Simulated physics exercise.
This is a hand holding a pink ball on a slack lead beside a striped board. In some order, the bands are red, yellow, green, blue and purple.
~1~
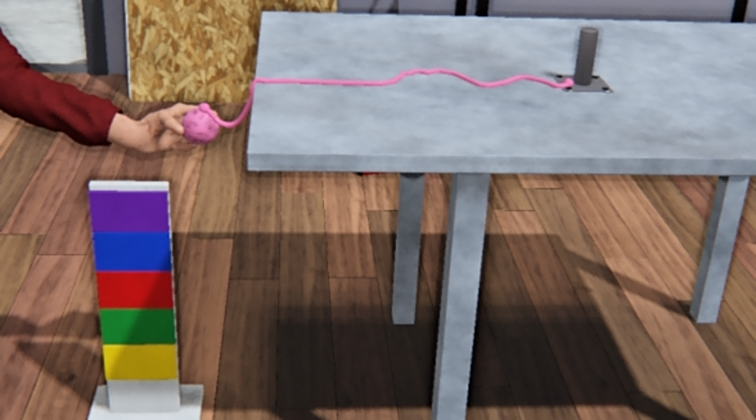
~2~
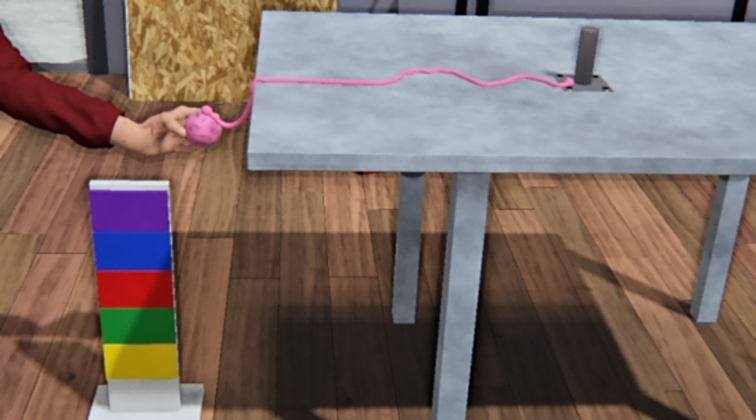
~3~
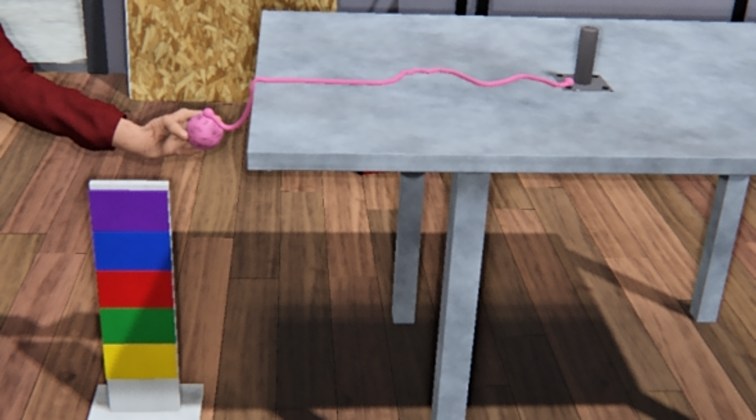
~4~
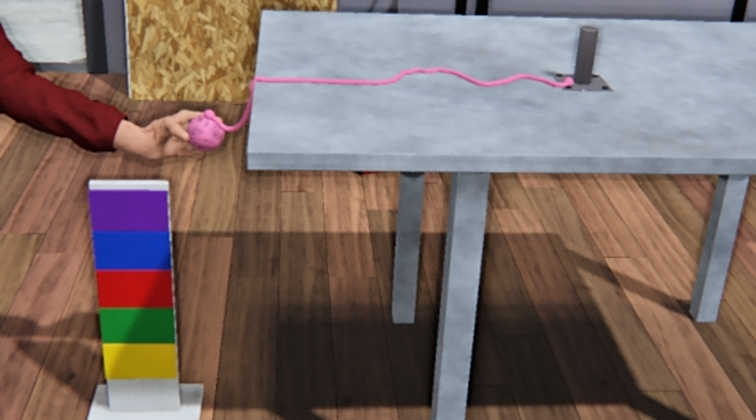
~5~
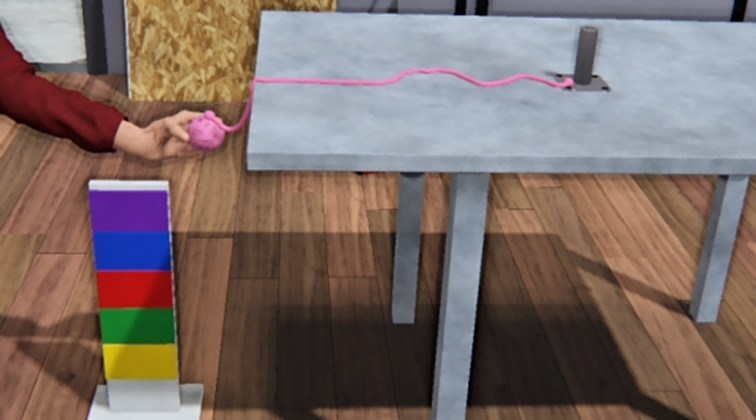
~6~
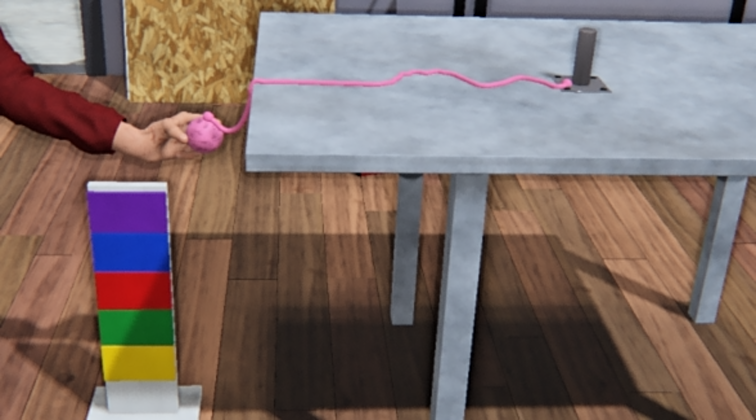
To begin with, a hand in a dark red sleeve holds a pink ball beside a grey table, its slack pink lead running across the tabletop to a small upright post. The hand and ball sink very slightly, then stay almost still above the purple, blue, red, green and yellow striped board.
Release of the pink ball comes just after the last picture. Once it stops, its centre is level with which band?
The blue band.
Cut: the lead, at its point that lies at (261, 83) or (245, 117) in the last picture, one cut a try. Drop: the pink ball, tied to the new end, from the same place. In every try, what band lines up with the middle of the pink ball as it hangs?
Taking them in turn, you'd get above them all, then purple.
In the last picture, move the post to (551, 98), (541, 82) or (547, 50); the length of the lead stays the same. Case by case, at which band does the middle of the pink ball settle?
In turn, red, then red, then blue.
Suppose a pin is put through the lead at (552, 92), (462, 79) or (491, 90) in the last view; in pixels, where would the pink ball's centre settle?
About (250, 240), (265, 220) and (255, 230).
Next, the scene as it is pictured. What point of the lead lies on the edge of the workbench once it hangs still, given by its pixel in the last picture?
It is around (338, 84).
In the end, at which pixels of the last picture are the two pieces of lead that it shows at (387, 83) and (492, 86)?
In that view they sit near (302, 79) and near (451, 82).
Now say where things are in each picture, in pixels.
In the first frame, pink ball (201, 126); purple (129, 213); blue (132, 253); red (135, 291); green (138, 328); yellow (140, 364).
In the second frame, pink ball (203, 129); lead through (548, 82) (480, 84) (414, 71) (354, 83) (259, 82).
In the third frame, pink ball (205, 131).
In the fourth frame, pink ball (205, 133); lead through (547, 82) (480, 84) (413, 71) (353, 82) (258, 82).
In the fifth frame, pink ball (206, 134).
In the sixth frame, pink ball (205, 135); lead through (546, 83) (478, 86) (412, 73) (352, 84) (257, 84).
Early on, ball near (228, 251); level with blue.
Midway, ball near (262, 255); level with blue.
Near the end, ball near (268, 254); level with blue.
Finally, ball near (244, 254); level with blue. Its centre hangs level with the blue band.
